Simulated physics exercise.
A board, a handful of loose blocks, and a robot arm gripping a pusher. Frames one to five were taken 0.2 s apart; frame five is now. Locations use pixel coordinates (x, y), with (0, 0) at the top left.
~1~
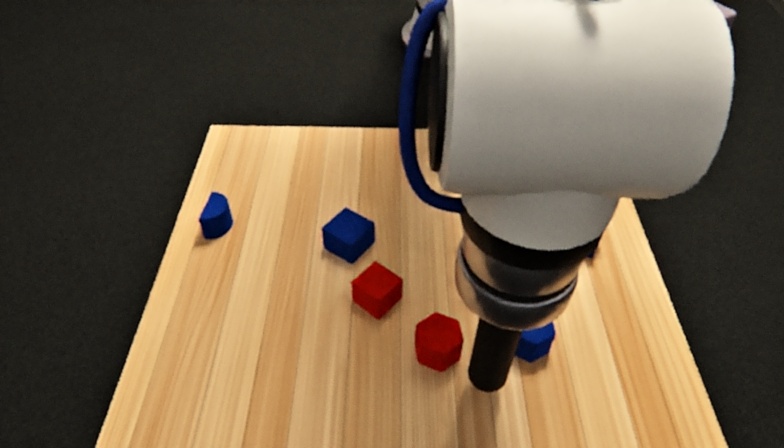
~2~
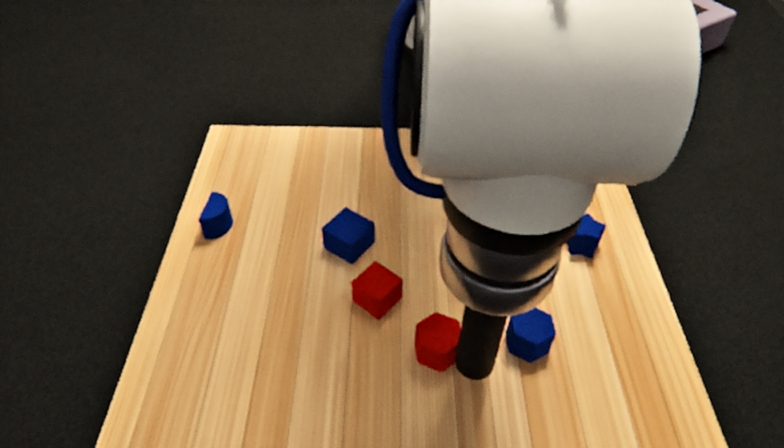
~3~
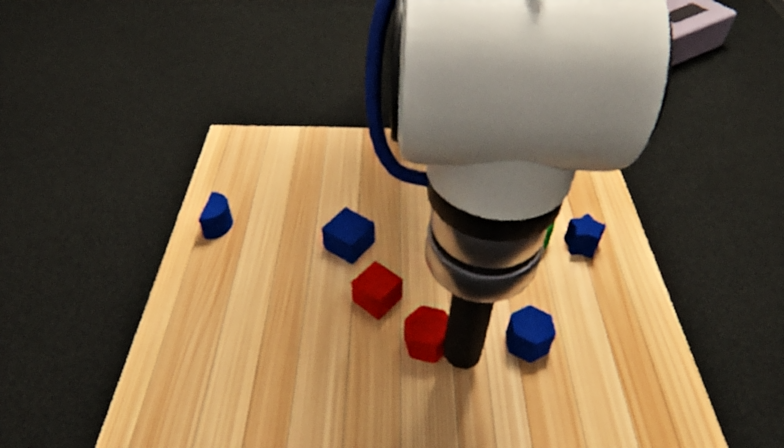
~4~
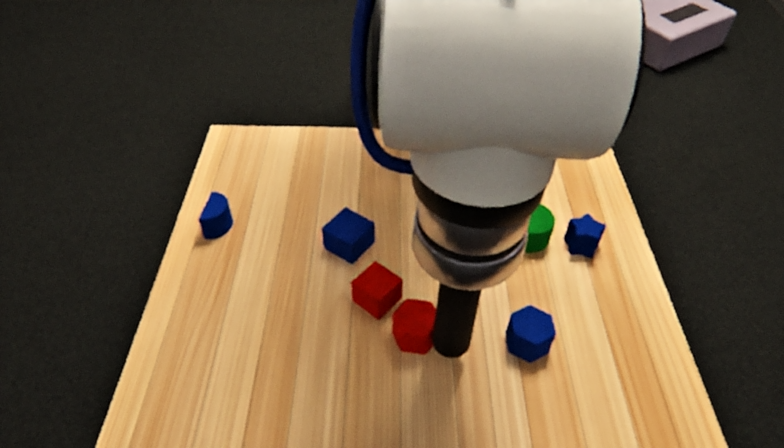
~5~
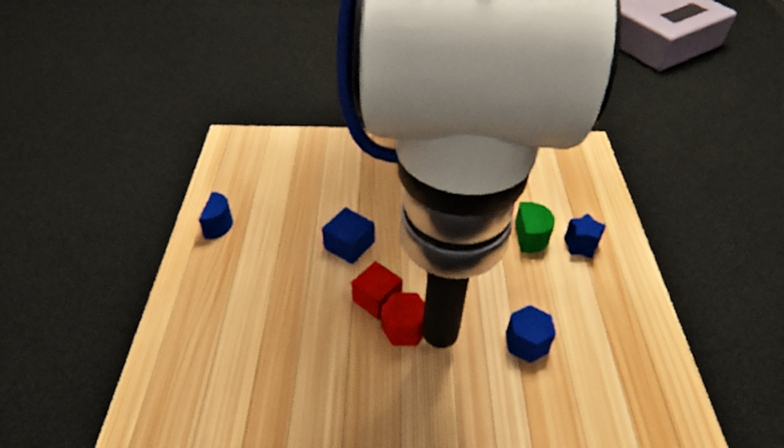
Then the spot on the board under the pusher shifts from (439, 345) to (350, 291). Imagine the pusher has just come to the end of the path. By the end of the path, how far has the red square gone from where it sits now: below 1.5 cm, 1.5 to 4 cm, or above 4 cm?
Result: Over 4 cm.
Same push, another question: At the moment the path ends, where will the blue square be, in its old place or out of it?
By the time the path is finished, it has moved at least a centimetre.
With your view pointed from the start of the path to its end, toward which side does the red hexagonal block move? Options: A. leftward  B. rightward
It's A.
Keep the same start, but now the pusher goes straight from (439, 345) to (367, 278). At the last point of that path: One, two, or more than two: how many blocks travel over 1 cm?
The push moves two blocks more than 1 cm.
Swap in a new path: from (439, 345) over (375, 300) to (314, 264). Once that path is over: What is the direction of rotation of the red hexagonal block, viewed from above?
In a top view, it turns counterclockwise.
The first path, step by step. One third of the way, pusher (408, 313); red square (355, 266), turned 35° clockwise; red hexagonal block (371, 295), turned 15° anticlockwise.
Two thirds of the way, pusher (377, 295); red square (346, 258), turned 50° clockwise; red hexagonal block (338, 291), turned 30° anticlockwise.
At the end, pusher (349, 278); blue square (342, 214), turned 25° clockwise; red square (326, 246), turned 55° clockwise; red hexagonal block (313, 287), turned 70° anticlockwise; blue hexagonal block in place.
